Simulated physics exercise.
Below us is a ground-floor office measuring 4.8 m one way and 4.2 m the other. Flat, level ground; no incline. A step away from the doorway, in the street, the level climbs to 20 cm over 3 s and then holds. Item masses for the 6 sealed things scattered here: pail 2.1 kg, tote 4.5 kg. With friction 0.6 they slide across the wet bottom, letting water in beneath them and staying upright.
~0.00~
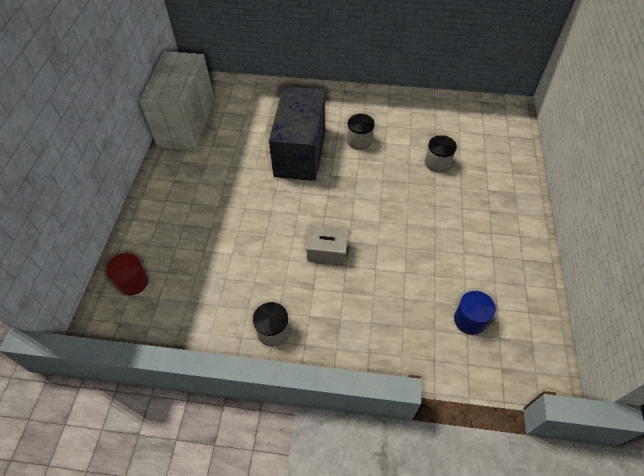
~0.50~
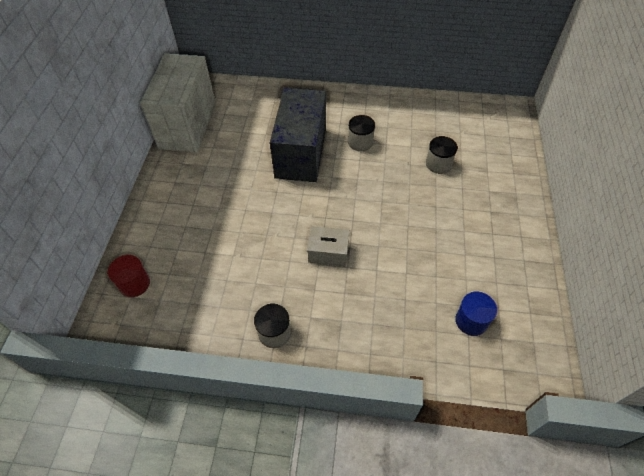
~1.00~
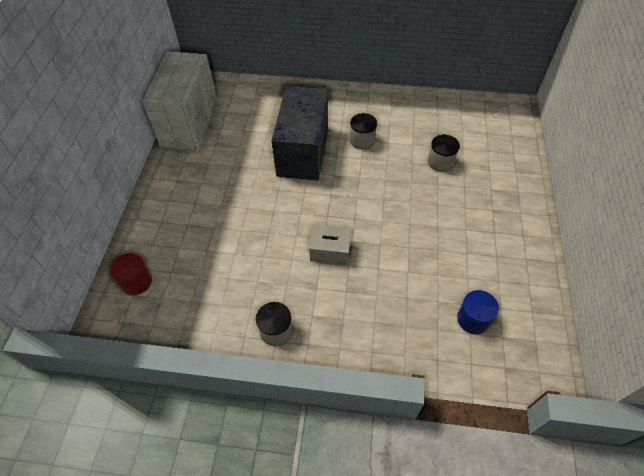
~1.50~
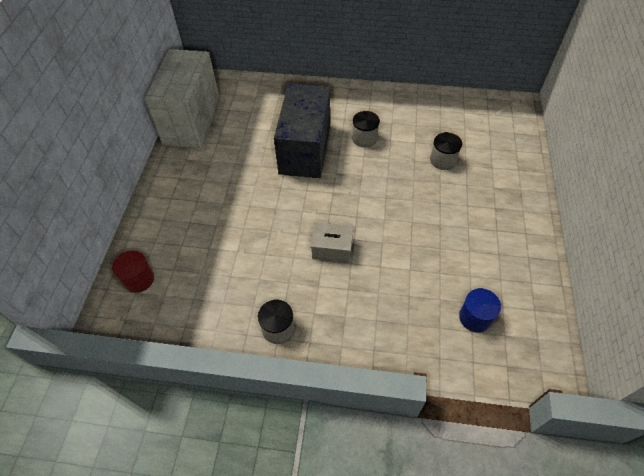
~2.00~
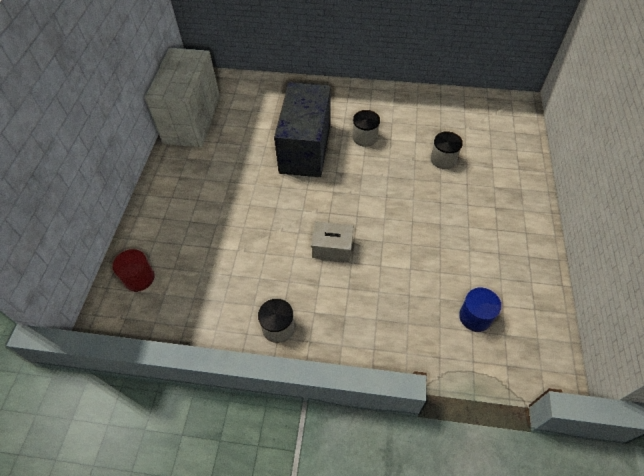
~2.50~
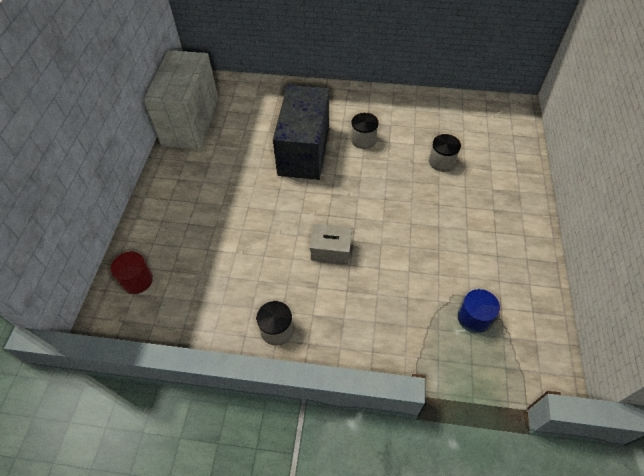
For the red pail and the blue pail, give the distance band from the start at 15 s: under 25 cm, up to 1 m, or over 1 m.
Red pail: Up to 1 m; blue pail: Over 1 m.
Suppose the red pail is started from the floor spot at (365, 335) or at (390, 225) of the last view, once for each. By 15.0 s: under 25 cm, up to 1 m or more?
I'd expect it to remain in place the first time and to get swept far off the second time.
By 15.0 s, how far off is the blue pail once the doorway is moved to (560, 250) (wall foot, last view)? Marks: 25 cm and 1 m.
The blue pail drifts well away.
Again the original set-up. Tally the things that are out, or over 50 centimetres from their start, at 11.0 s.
That would be 3.
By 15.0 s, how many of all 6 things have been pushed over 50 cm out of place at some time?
The total is 5.
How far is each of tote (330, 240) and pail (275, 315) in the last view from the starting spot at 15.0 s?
120 cm, 60 cm.
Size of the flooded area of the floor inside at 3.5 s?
At that time the wet patch spans about 4.0 m2.
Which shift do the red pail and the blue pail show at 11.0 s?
About 0 cm and 400 cm, respectively.
After 3.5 s the red pail is near (128, 266), 0.0 m from its start, aground; the blue pail is near (486, 229), 0.9 m from its start, aground; 0 afloat.
After 6.8 s the red pail is near (128, 266), 0.0 m from its start, aground; the blue pail is near (458, 81), 3.0 m from its start, afloat; 3 afloat.
After 11.0 s the red pail is near (128, 266), 0.0 m from its start, aground; the blue pail is near (221, 94), 3.9 m from its start, afloat; 3 afloat.
After 15.0 s the red pail is near (91, 293), 0.4 m from its start, afloat; the blue pail is near (182, 325), 2.7 m from its start, afloat; 6 afloat.
